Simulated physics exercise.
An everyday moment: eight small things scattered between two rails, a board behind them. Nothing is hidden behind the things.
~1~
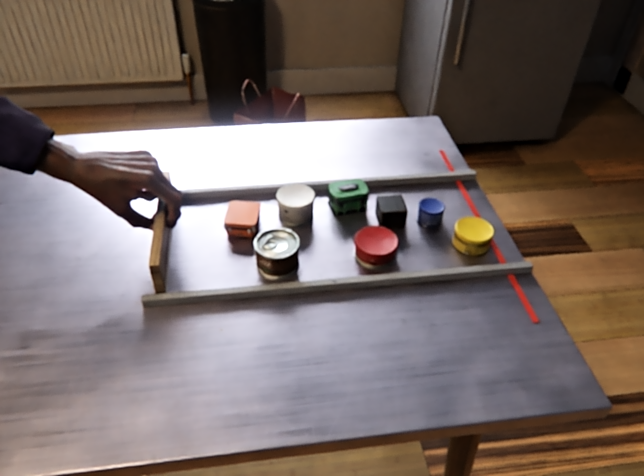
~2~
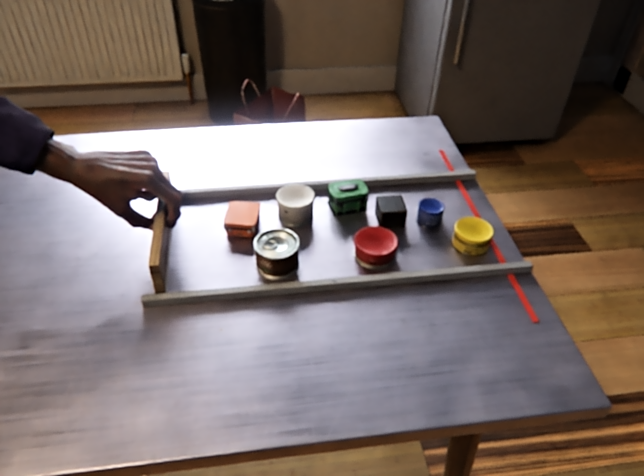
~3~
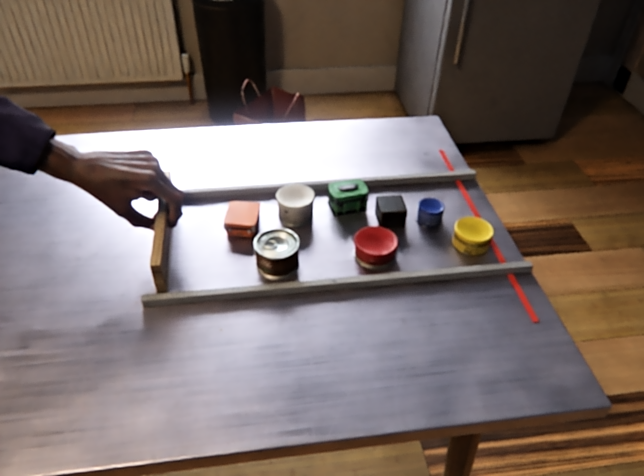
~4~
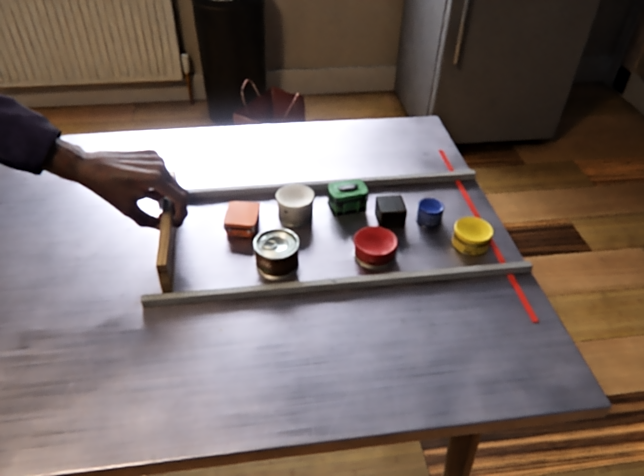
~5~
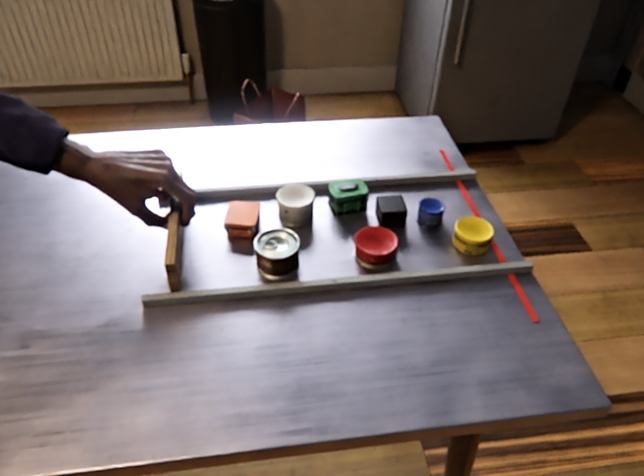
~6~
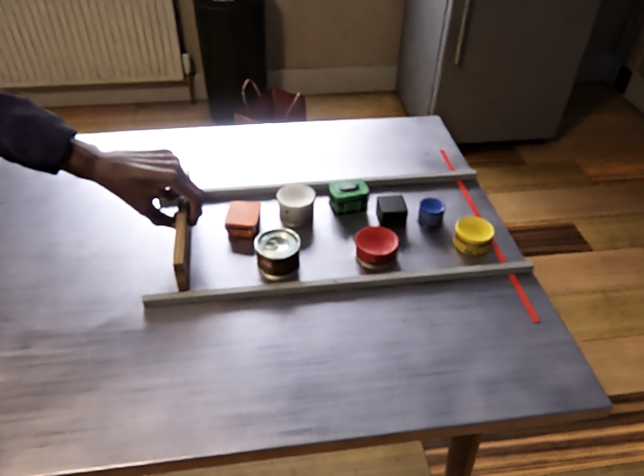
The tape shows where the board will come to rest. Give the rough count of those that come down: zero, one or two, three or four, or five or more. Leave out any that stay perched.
Here the number that fall off is five or more.
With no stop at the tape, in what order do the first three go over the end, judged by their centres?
In order: The yellow tub, the green case, the blue tub.
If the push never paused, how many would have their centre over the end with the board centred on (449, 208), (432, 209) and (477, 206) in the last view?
Past the end: 4, 2 and 6.
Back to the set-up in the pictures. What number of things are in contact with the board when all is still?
That makes 2.
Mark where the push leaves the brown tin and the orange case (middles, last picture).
First (519, 237), then (488, 200).
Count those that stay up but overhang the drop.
That would be 2.
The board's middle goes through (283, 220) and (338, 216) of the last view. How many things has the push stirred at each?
By then 4, and 7.
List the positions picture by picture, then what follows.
The first frame shows yellow tub (473, 236); blue tub (430, 213); black block (391, 212); board (163, 229); tape (480, 221).
The second frame shows blue tub (430, 213); orange case (243, 220).
The third frame shows black block (391, 211); green case (348, 197).
The fourth frame shows yellow tub (472, 236); red pot (375, 247).
The fifth frame shows blue tub (430, 213); board (178, 228).
The sixth frame shows yellow tub (473, 236); blue tub (431, 213); black block (392, 211); board (185, 228); tape (481, 221).
Soon after, none off yet; yellow tub at rest near (473, 236); blue tub at rest near (431, 213); black block at rest near (392, 211).
After that, none off yet; yellow tub displaced about its own width near (503, 239); blue tub displaced about its own width near (468, 219); black block displaced well along near (439, 216).
In the end, the number that fall off is five or more; gone, white tin, green case, red pot, black block, blue tub and yellow tub.
